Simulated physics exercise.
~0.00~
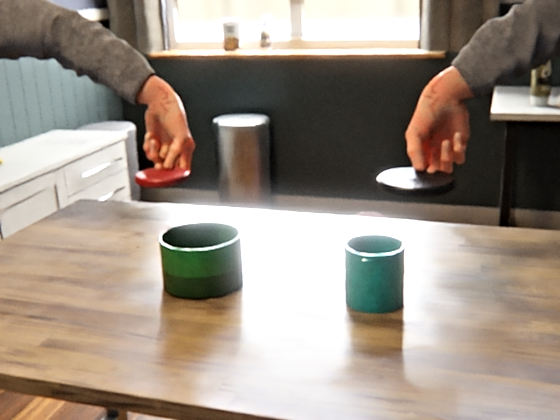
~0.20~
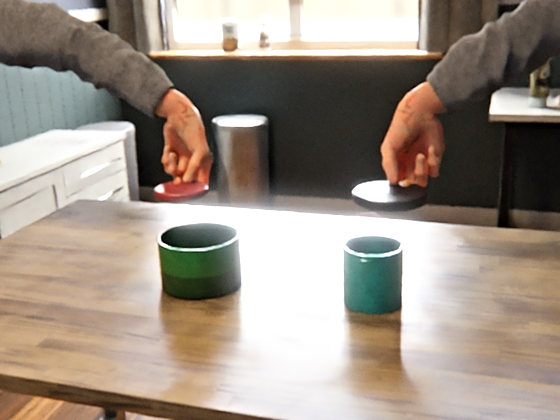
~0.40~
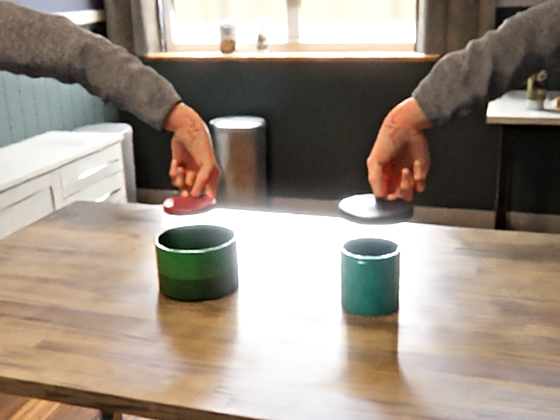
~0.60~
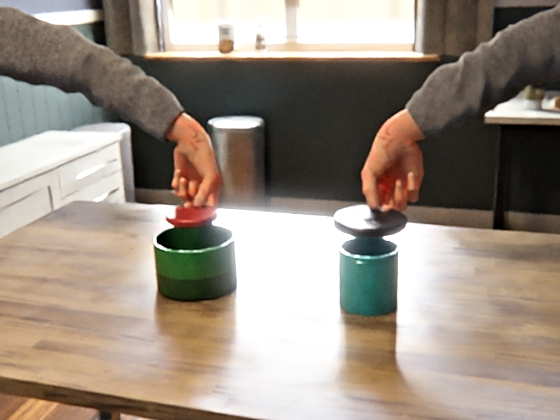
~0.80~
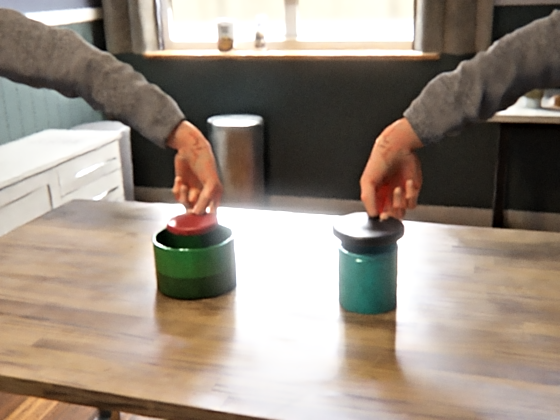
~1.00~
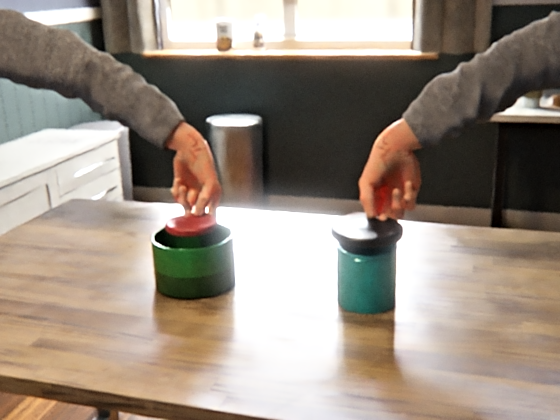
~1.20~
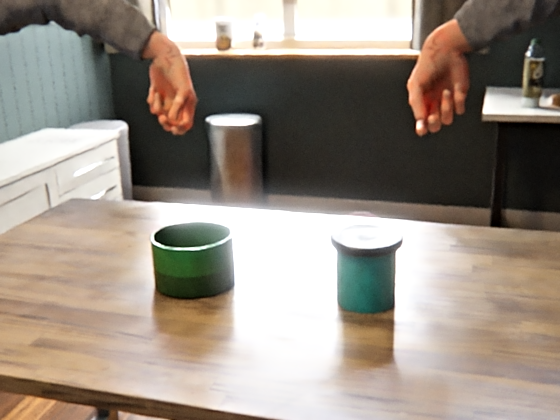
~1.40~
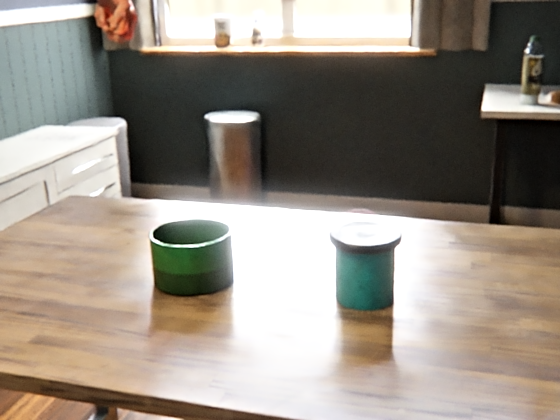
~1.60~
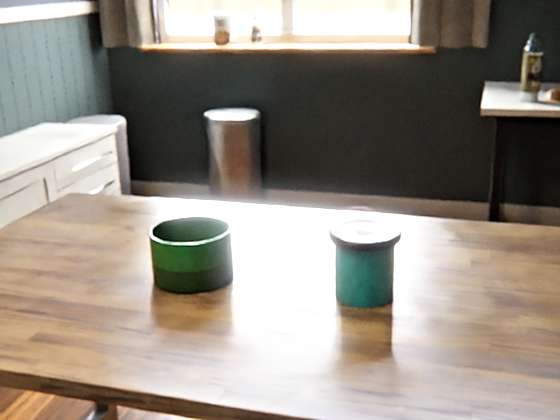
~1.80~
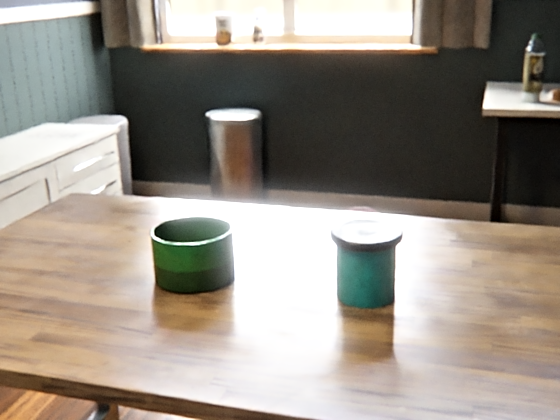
Two hands in grey sleeves hold flat round things, a red lid on the left and a black coaster on the right, above two open containers on a wooden table. The slightly swaying view looks across the table toward a dark wall, a bright window and a metal bin. Below the lid stands a wide green mug, and below the coaster a narrower teal jar. Both hands move inward and lower the discs, then let go and draw away. The red lid drops inside the green mug, out of sight, while the black coaster stays resting across the teal jar's rim.
